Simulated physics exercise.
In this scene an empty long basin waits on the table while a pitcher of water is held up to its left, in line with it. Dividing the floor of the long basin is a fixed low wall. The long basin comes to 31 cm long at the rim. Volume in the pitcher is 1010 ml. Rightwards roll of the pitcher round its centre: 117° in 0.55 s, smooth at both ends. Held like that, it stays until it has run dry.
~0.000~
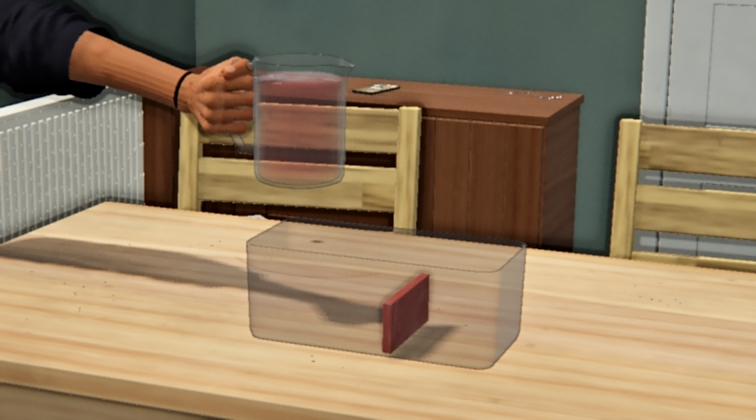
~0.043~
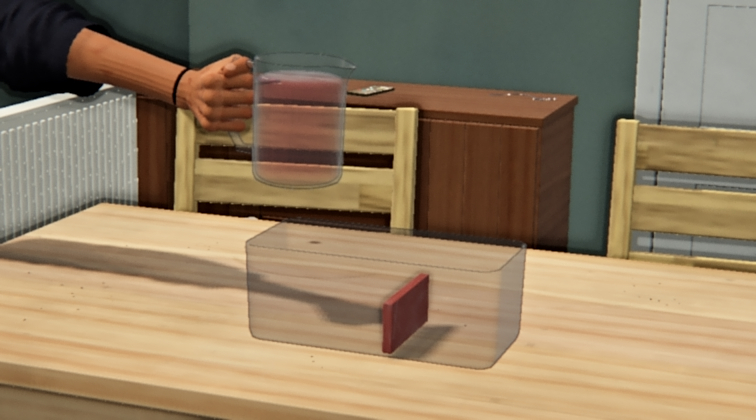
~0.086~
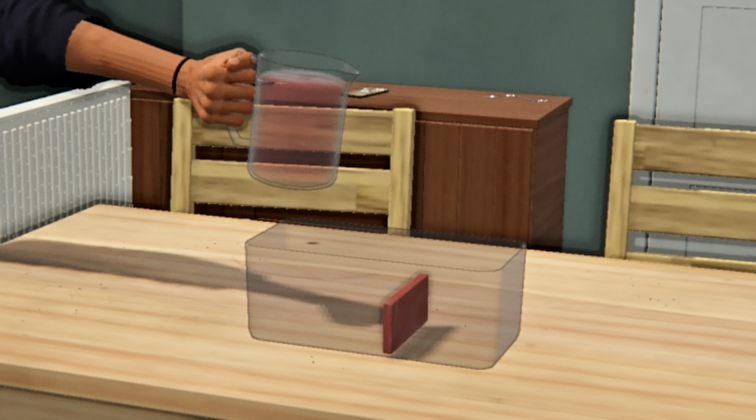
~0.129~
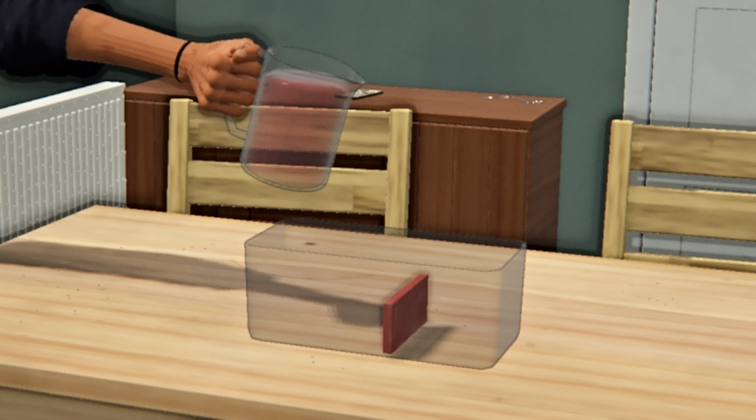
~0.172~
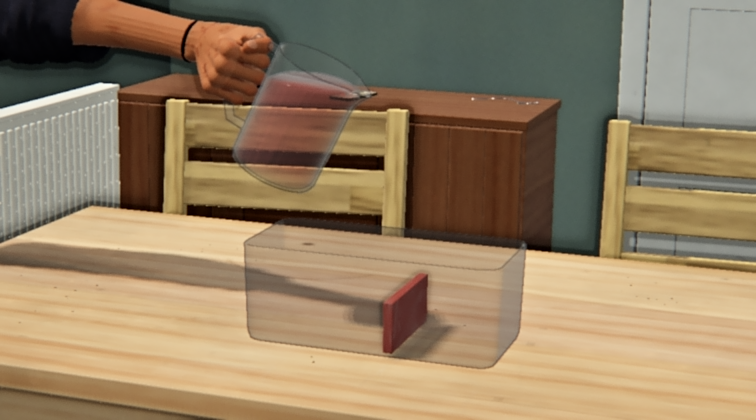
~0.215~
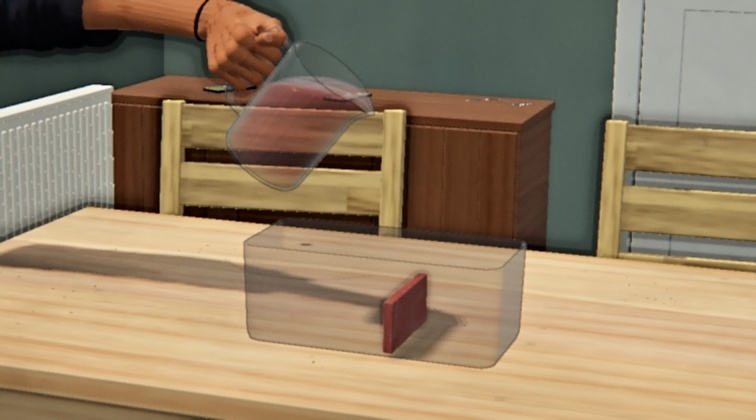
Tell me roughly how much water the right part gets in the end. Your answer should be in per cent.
It gets about 25 per cent.
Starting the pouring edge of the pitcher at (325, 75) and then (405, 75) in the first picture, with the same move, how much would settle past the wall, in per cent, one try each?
Near 5 in a hundred on the first go and near 85 in a hundred on the second.
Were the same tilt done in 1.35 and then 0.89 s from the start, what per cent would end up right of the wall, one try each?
Around 60 per cent first, around 45 per cent next.
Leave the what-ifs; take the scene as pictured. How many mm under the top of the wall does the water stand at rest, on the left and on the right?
Left side: Around 32 mm. Right side: Around 46 mm.
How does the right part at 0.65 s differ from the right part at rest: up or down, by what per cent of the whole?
Looks like it went upward, around 4 per cent.
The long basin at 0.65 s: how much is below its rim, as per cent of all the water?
Around 72 per cent of the whole.
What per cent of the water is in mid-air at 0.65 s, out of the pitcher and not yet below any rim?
Some 16 % is up in the air.
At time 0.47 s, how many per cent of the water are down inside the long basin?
About 22%.
After 0.47 s the tilt is 110° and 53 per cent is still to pour, 5 is left of the wall and 17 right of it.
After 0.65 s the tilt is 117° and 11 per cent is still to pour, 51 is left of the wall and 21 right of it.
After 0.84 s the tilt is 117° and 1 per cent is still to pour, 64 is left of the wall and 25 right of it.
After 1.05 s the tilt is 117° and 0 per cent is still to pour, 67 is left of the wall and 25 right of it.
In the end 67 per cent lies left of the wall, 25 right of it and 8 outside.
